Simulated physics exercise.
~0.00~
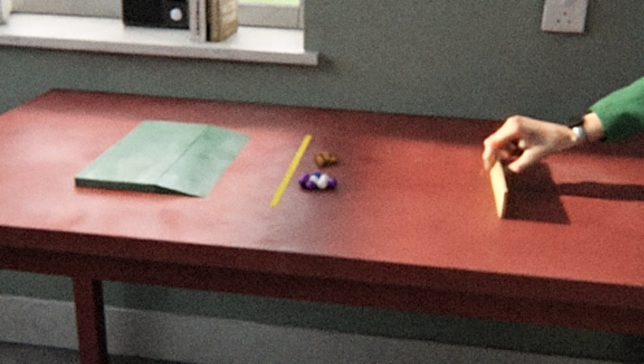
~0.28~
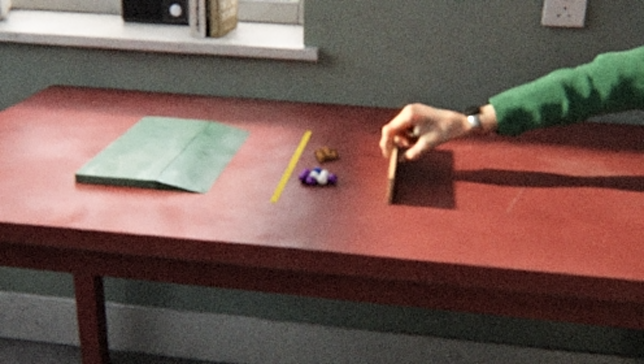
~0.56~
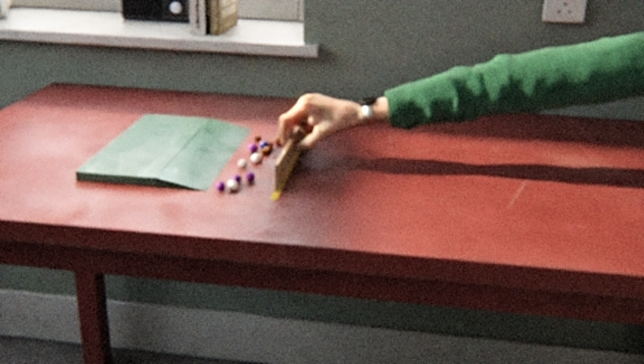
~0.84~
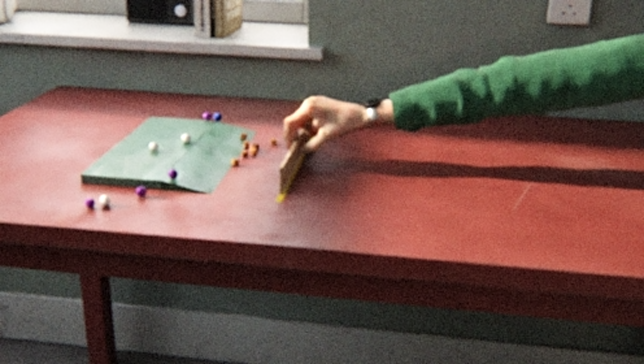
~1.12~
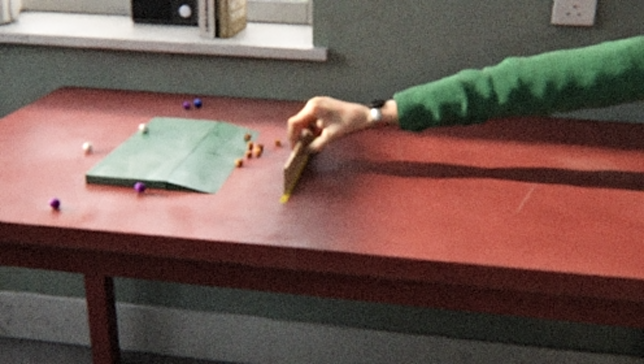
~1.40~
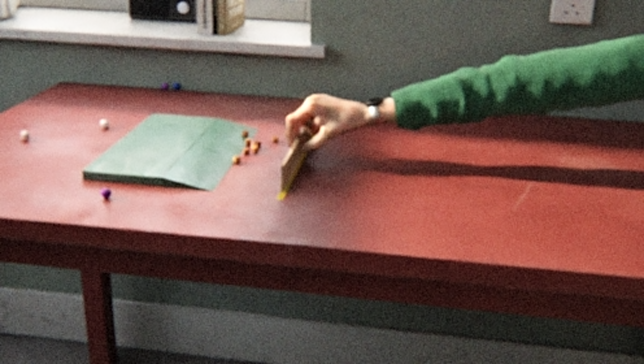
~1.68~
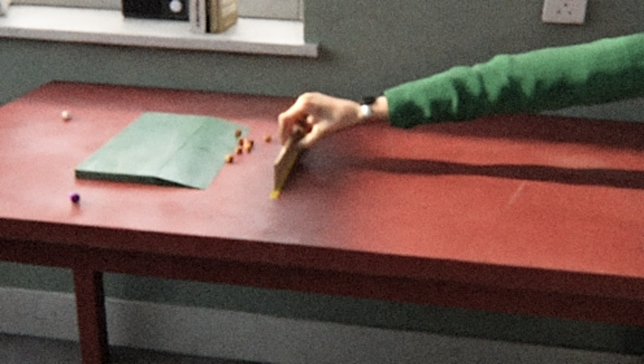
Purple and white balls rolling left over a low green wedge after a hand sweeps wood to yellow tape, orange bits stopping short.
